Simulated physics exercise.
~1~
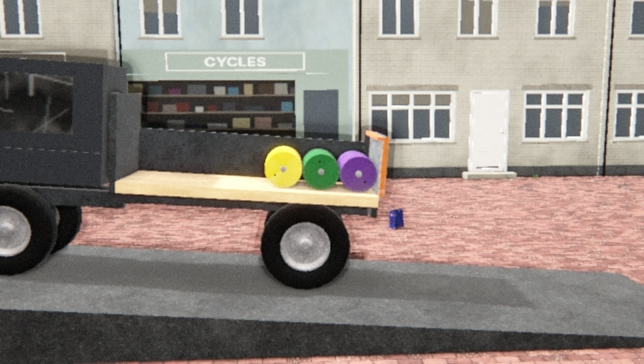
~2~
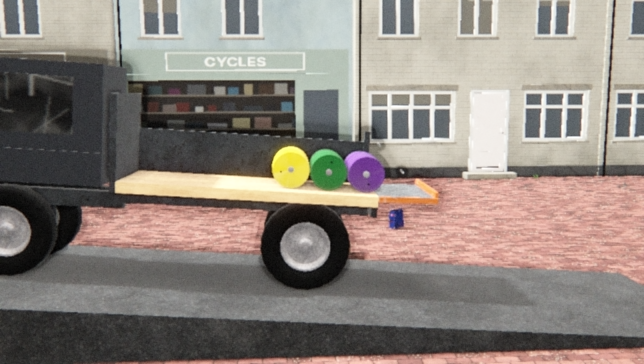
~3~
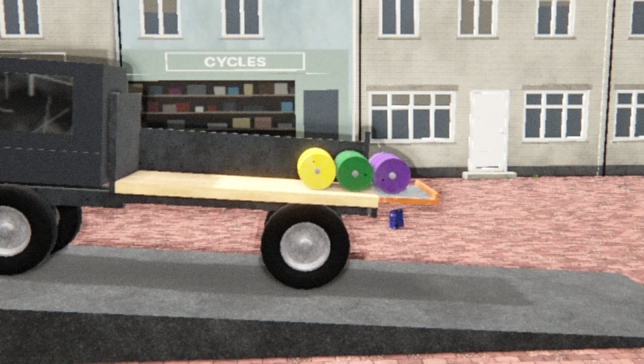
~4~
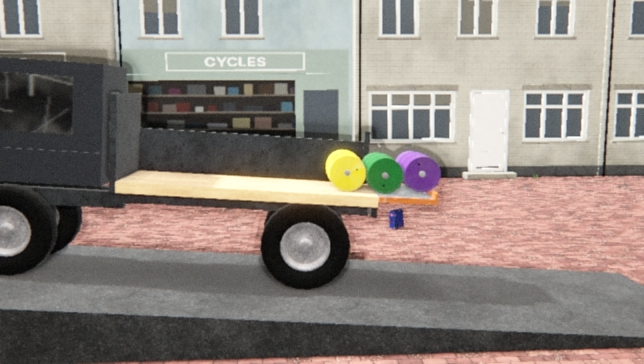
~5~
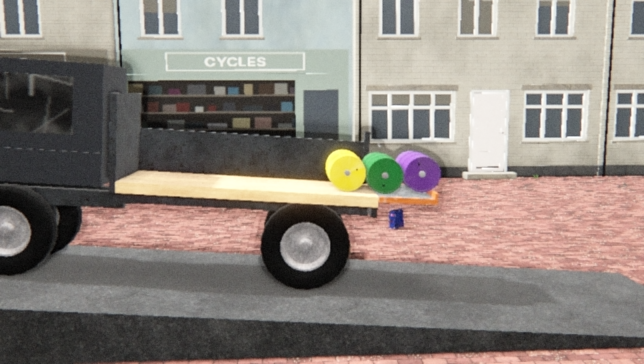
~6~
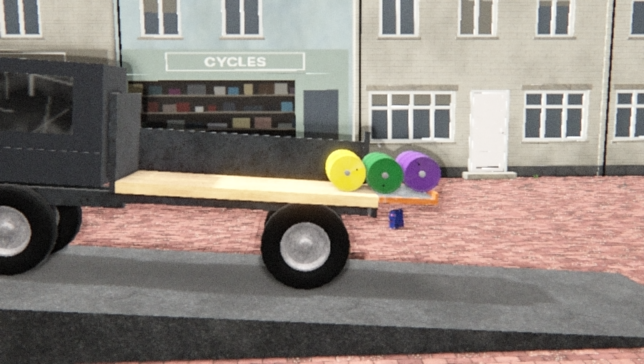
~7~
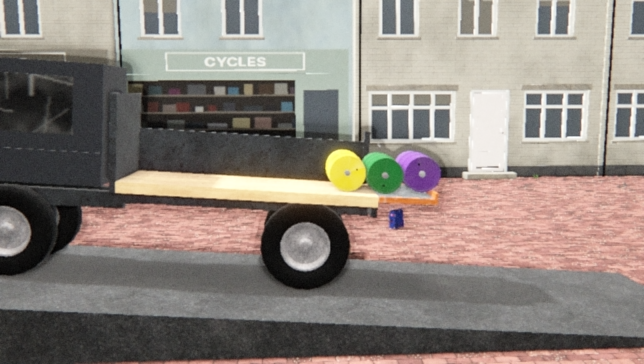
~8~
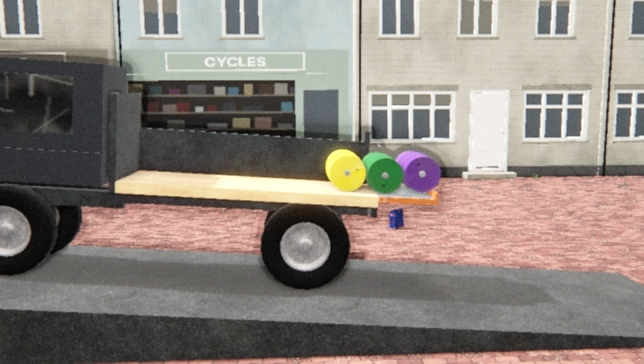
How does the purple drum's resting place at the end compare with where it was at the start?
It starts on the truck bed just inside the upright tailgate, and ends farther right, resting out on the lowered tailgate.
